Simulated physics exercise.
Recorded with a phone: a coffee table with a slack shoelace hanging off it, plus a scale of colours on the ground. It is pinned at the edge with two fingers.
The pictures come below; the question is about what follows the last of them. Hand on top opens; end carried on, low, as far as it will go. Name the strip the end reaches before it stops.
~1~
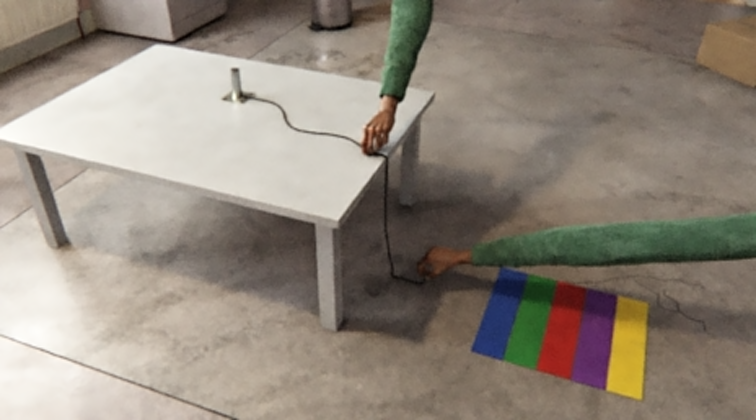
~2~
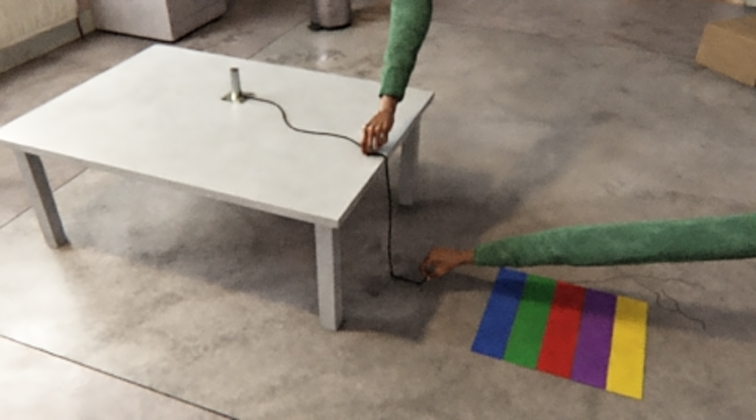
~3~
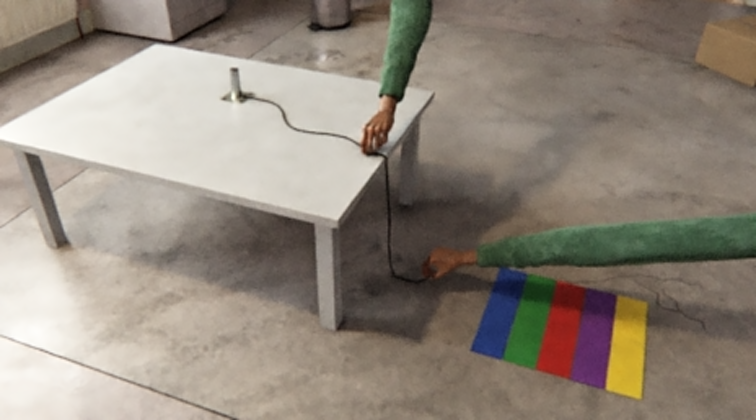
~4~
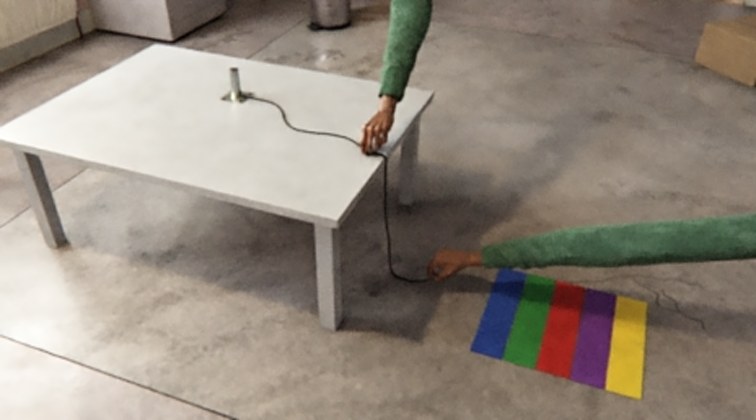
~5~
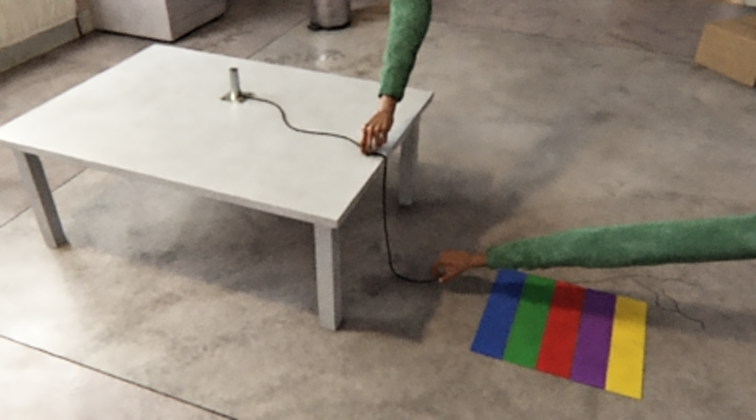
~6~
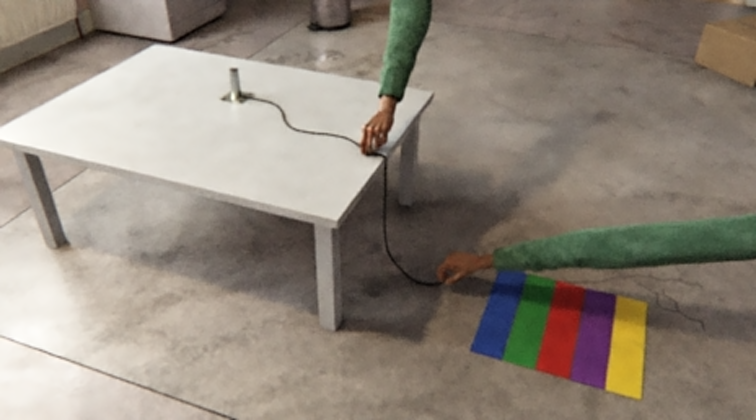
Green.
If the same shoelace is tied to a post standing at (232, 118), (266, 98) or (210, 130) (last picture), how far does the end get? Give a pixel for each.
Going by the last picture, roughly (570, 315), (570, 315) and (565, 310).
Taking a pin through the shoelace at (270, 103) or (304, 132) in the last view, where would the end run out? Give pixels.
Estimates in sequence: (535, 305) then (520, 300).
A little later, end near (473, 288); short of the strips.
Next, end near (513, 299); over blue.
When it is tight, end near (537, 305); over green. Over green.
